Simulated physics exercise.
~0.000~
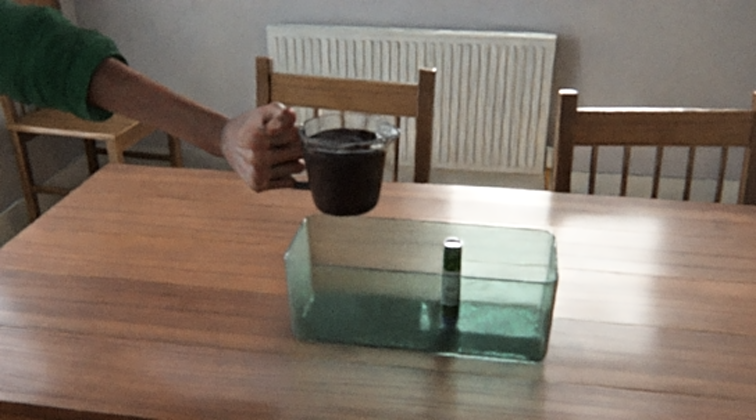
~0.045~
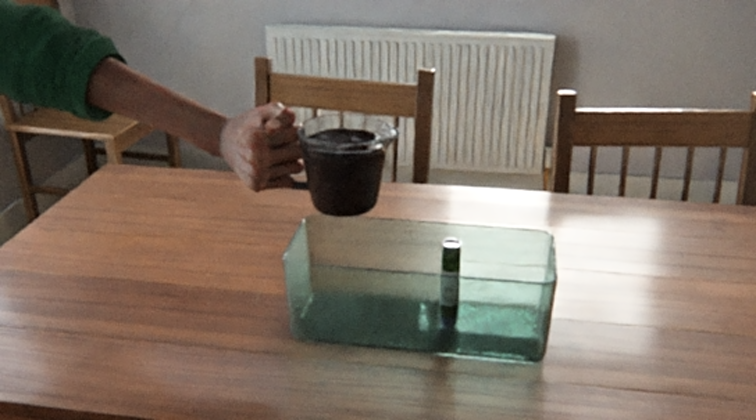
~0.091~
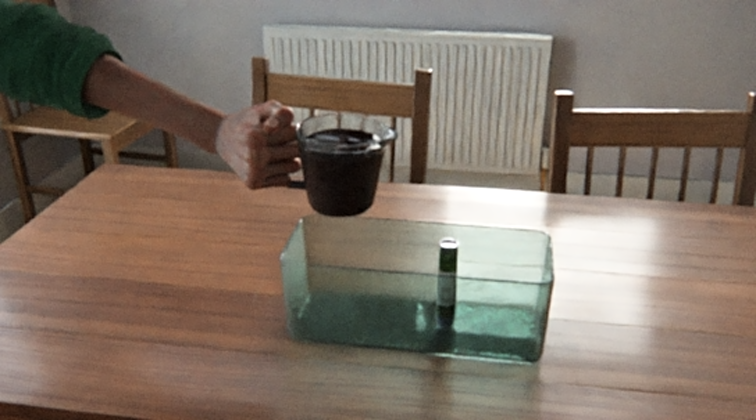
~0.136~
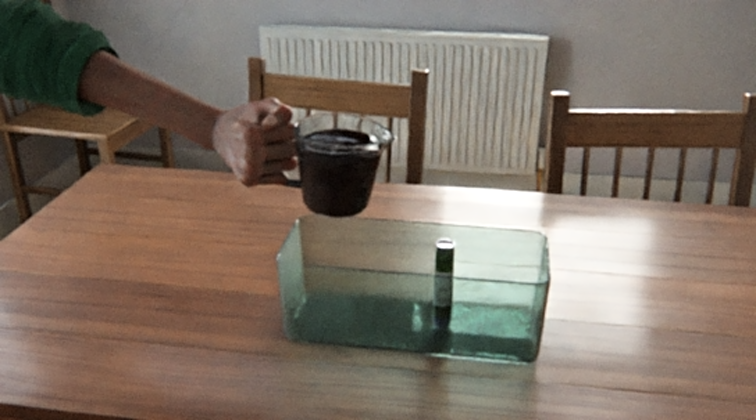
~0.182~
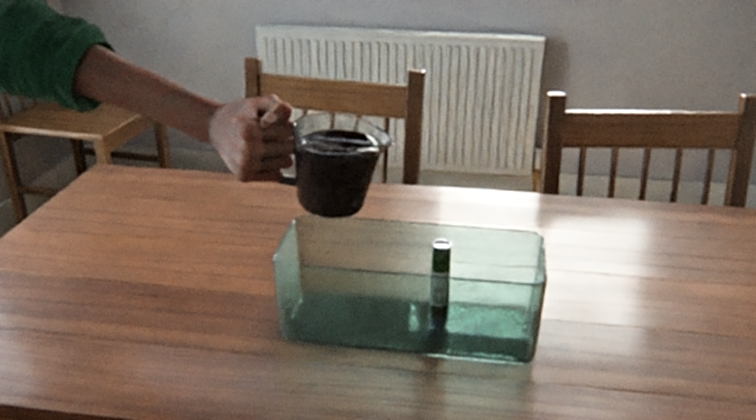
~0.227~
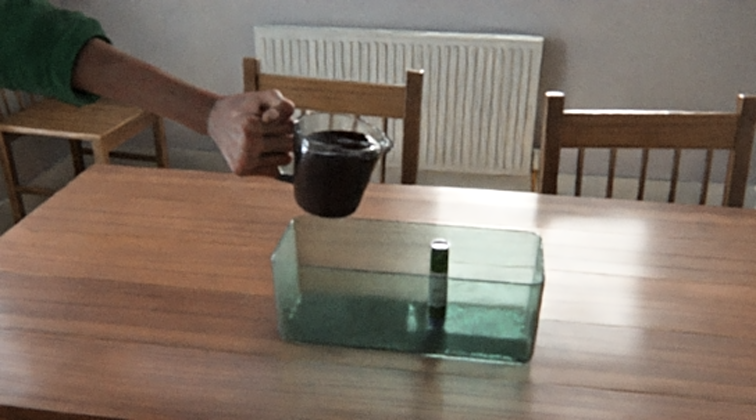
Hand holding a glass jug of dark liquid above a clear greenish basin on a wooden table, gradually tilting it slightly rightward.
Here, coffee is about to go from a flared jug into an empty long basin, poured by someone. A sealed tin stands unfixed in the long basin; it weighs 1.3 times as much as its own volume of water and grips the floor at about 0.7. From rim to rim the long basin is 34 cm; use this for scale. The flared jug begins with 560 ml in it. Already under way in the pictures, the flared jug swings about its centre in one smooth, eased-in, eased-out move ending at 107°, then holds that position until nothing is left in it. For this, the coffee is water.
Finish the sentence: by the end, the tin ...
By the end, the tin has toppled.
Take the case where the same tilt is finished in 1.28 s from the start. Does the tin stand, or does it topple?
Result: Tin tipped over.
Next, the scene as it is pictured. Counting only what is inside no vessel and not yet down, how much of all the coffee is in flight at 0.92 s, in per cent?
Near 10 in a hundred.
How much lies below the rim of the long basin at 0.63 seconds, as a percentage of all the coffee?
Roughly 12 percent.
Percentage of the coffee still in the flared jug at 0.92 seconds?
Some 12 per cent.
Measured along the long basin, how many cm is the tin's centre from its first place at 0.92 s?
The tin has gone some 3 cm.
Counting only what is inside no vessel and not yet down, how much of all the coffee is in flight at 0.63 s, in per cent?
Around 20 percent.
After 0.63 s the tilt is 69° and 69 per cent is still to pour; the tin stands where it began.
After 0.92 s the tilt is 102° and 12 per cent is still to pour; the tin leans 28°.
After 1.23 s the tilt is 107° and 0 per cent is still to pour; the tin lies on its side.
After 1.56 s the tilt is 107° and 0 per cent is still to pour; the tin lies on its side.
In the end the tin lies on its side.
